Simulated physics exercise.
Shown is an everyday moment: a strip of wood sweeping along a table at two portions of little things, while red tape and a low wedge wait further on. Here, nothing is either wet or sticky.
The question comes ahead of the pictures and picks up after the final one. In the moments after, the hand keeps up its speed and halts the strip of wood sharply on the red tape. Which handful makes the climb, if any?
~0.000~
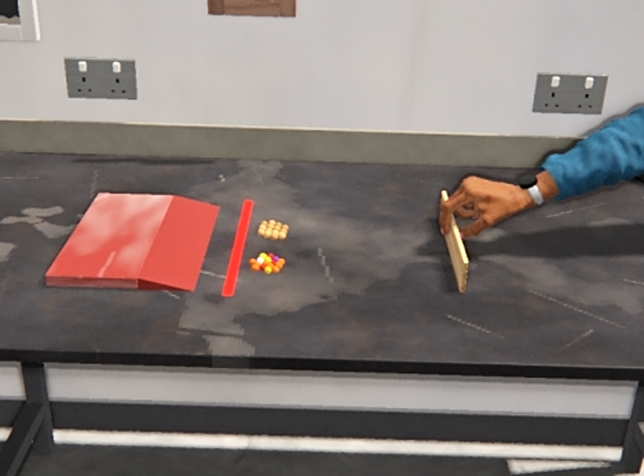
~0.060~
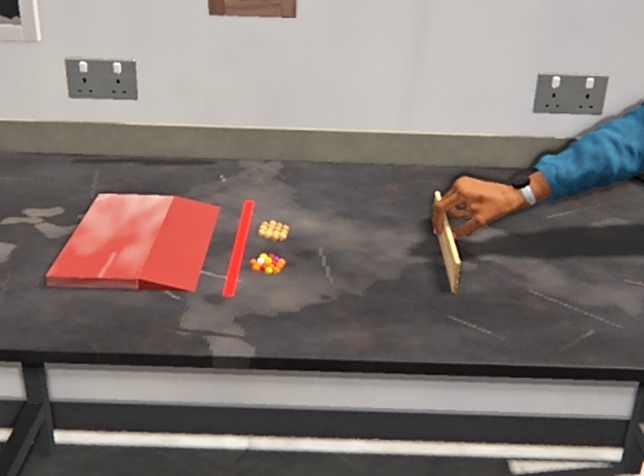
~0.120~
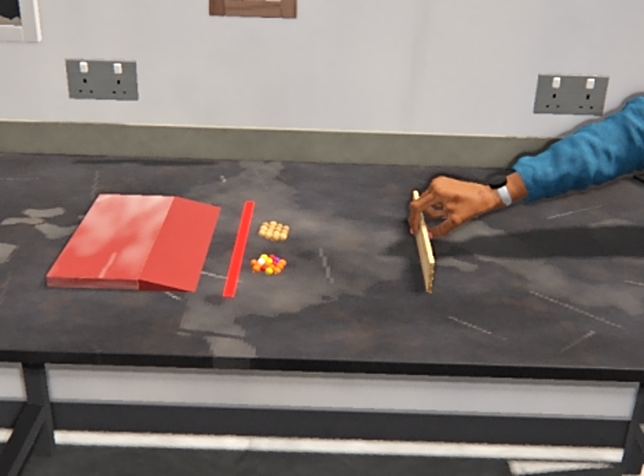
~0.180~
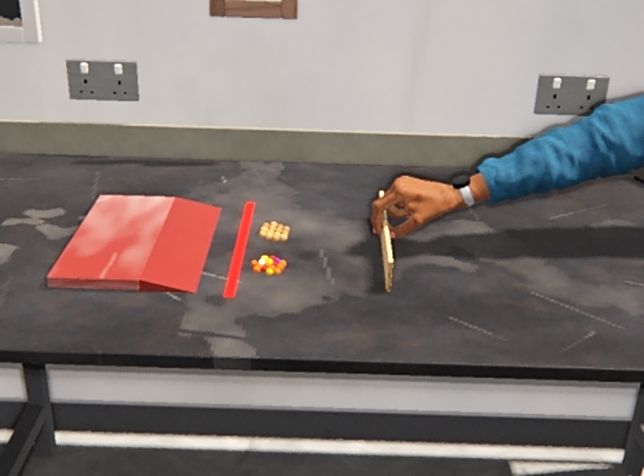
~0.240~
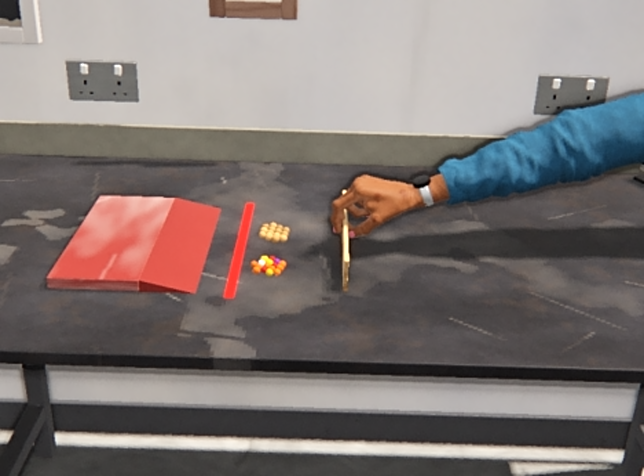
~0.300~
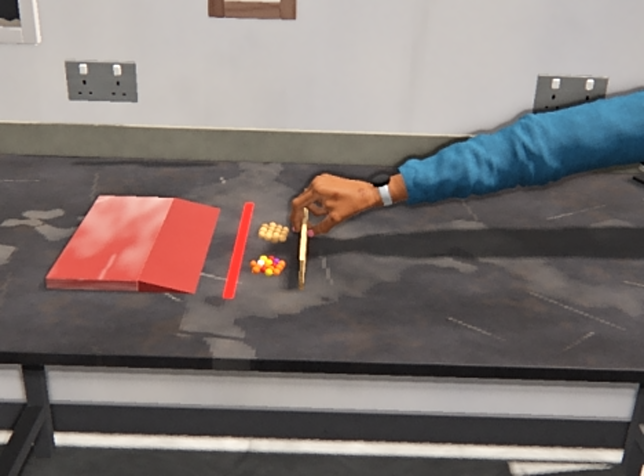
Most likely the nearer handful manages to climb over at least partly; most likely the farther handful manages to climb over at least partly.
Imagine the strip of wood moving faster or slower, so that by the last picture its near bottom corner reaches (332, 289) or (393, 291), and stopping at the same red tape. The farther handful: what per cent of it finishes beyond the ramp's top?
Roughly 100 % and 10 %.
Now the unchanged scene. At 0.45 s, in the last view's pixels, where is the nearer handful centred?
Its centre is at about (186, 268).
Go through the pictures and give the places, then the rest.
Strip of wood near (463, 271), at rest; red tape near (248, 205); top of the ramp near (140, 272); nearer handful near (265, 264), a few round plastic beads; farther handful near (277, 230), a few round wooden beads, in the first frame.
Strip of wood near (455, 271); farther handful near (277, 230), in the second frame.
Strip of wood near (429, 271); nearer handful near (266, 265), in the third frame.
Strip of wood near (389, 270); farther handful near (278, 231), in the fourth frame.
Strip of wood near (346, 269); nearer handful near (267, 266), in the fifth frame.
Strip of wood near (302, 268); red tape near (249, 208); top of the ramp near (140, 274); nearer handful near (266, 266); farther handful near (277, 232), in the sixth frame.
After 0.37 s, strip of wood still moving, near (256, 220); nearer handful the whole lot short of the ramp; farther handful the whole lot short of the ramp.
After 0.45 s, strip of wood stopped at the red tape; nearer handful all but a few on the ramp, a little short of the ramp; farther handful all but a few on the ramp, a little short of the ramp.
After 0.73 s, strip of wood stopped at the red tape; nearer handful the whole lot past the top; farther handful the whole lot past the top.
In the end (1.6 s), strip of wood stopped at the red tape; nearer handful the whole lot past the top; farther handful the whole lot past the top.
